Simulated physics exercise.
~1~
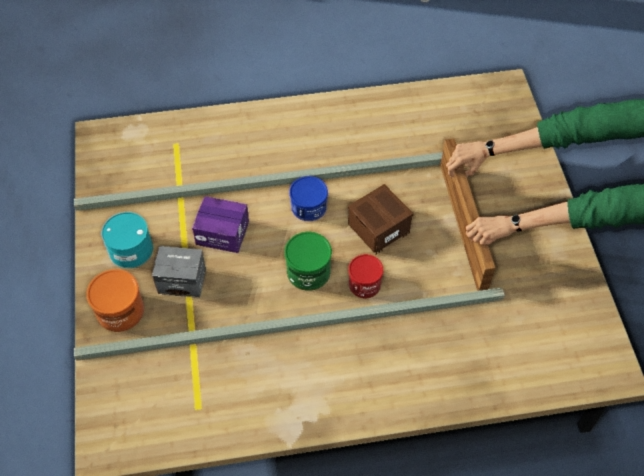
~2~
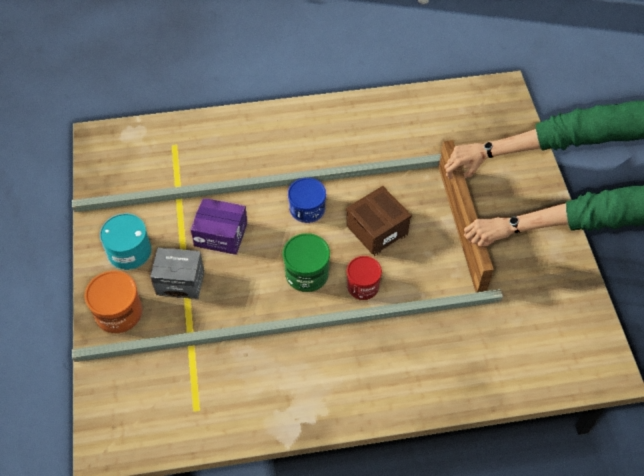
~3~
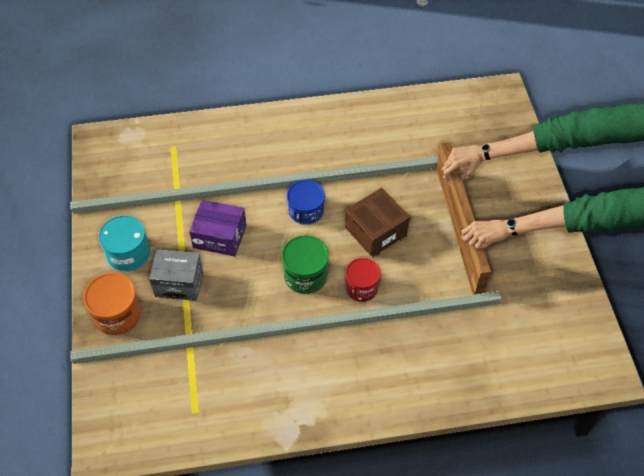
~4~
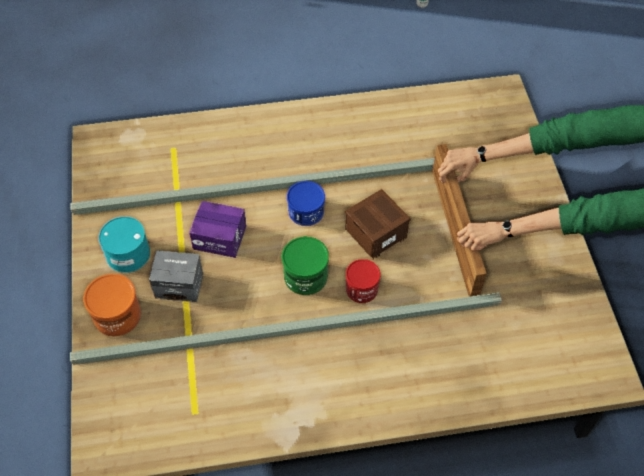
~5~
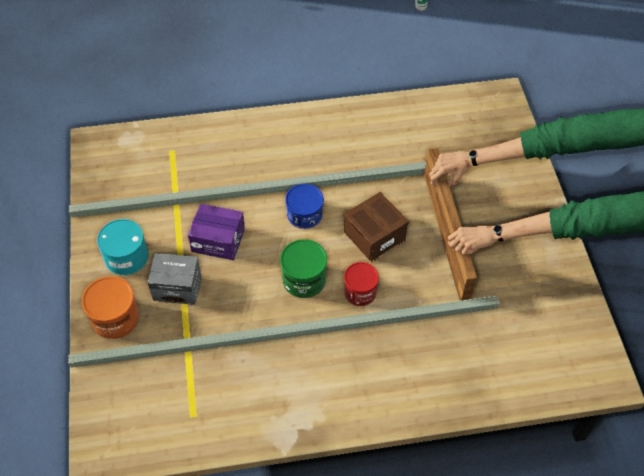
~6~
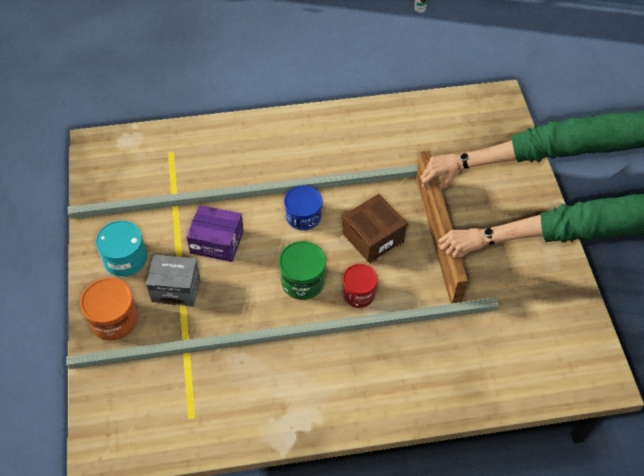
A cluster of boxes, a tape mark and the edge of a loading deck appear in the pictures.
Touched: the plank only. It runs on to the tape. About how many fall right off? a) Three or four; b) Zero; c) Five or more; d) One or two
d.
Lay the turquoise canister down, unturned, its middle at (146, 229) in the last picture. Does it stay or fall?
Lab note: From that start it is gone.
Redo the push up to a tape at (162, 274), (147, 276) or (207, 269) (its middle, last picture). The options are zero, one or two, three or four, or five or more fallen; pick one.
In the order of the places given: Either one or two; one or two; none.
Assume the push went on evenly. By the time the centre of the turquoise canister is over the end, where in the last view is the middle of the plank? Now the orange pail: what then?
When the turquoise canister crosses, the middle is near (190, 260); when the orange pail crosses, near (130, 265).
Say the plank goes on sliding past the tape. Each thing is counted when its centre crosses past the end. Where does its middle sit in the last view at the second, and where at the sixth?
At (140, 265) for the second, at (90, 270) for the sixth.
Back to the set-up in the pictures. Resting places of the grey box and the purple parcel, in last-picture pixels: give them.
Final centres, in order: Near (98, 277), near (106, 244).
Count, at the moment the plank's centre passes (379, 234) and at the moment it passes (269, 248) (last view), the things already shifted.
It comes to 1 for the first spot, 5 for the other.
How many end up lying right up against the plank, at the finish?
Total: 3.
A little later, none off yet; orange pail at rest near (110, 310); turquoise canister at rest near (122, 249); grey box at rest near (174, 281).
Next, none off yet; orange pail at rest near (110, 310); turquoise canister shifted a little near (109, 248); grey box shifted about its own width near (140, 279).
When it is over, the number that fall off is one or two; down, turquoise canister.
